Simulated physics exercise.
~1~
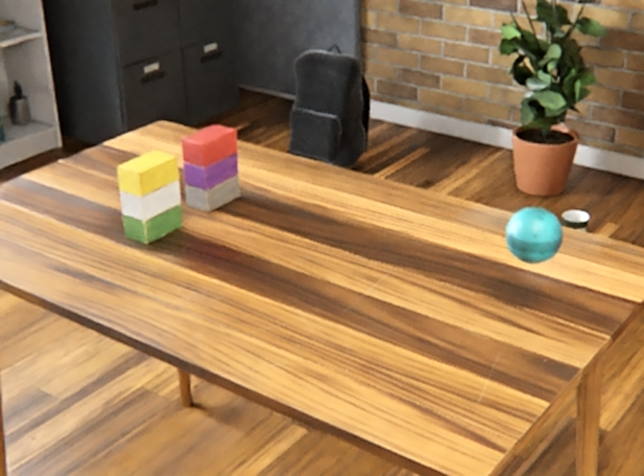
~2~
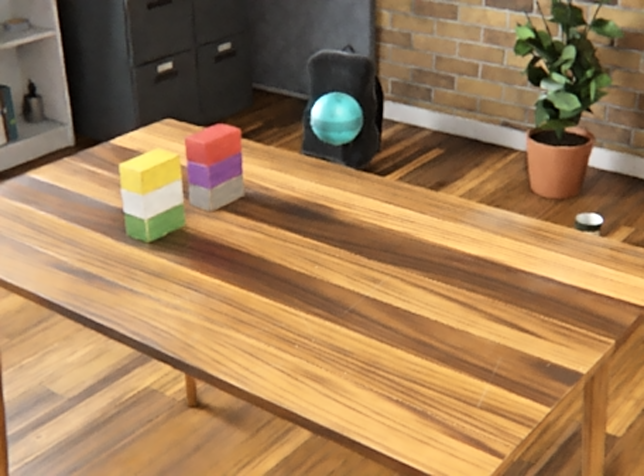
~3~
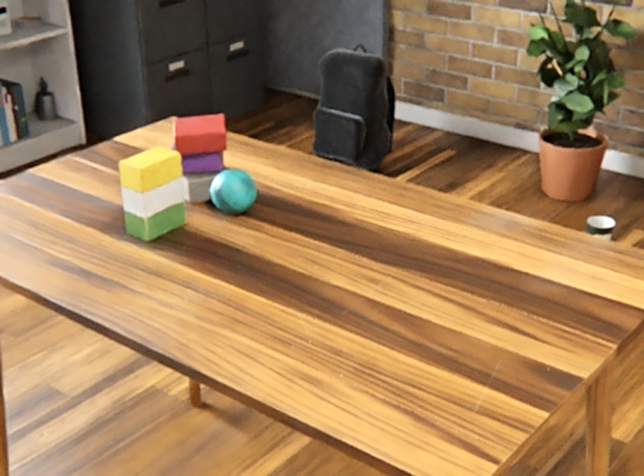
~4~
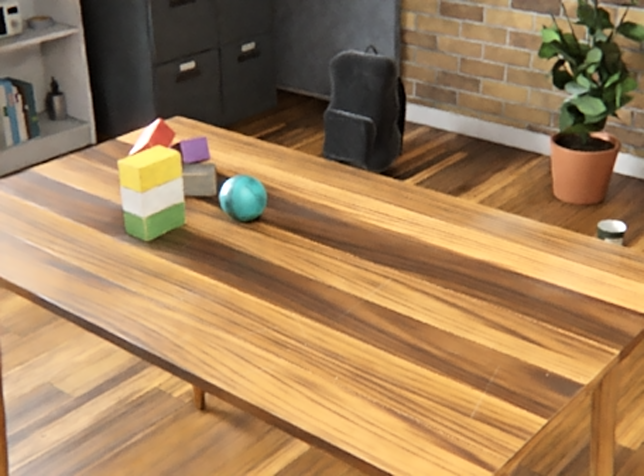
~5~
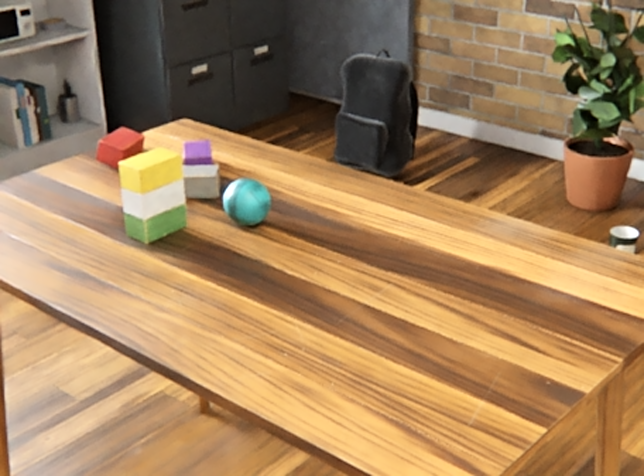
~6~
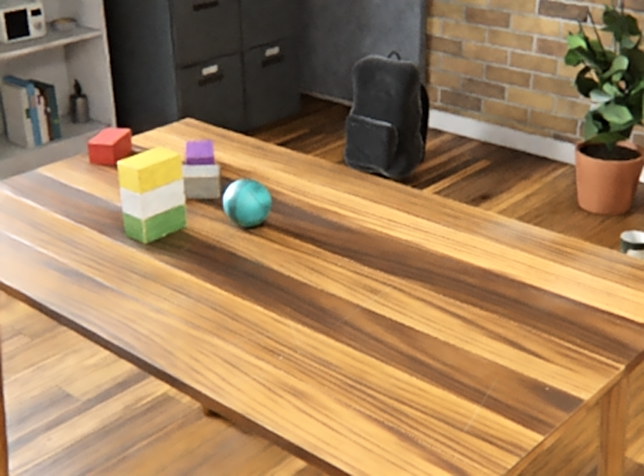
In this clip, a turquoise ball flies leftward over a wooden table and strikes the rear of two block stacks, tumbling its red block off to the left onto the table, while the purple block stays atop the grey one and the yellow, white and green stack remains standing.
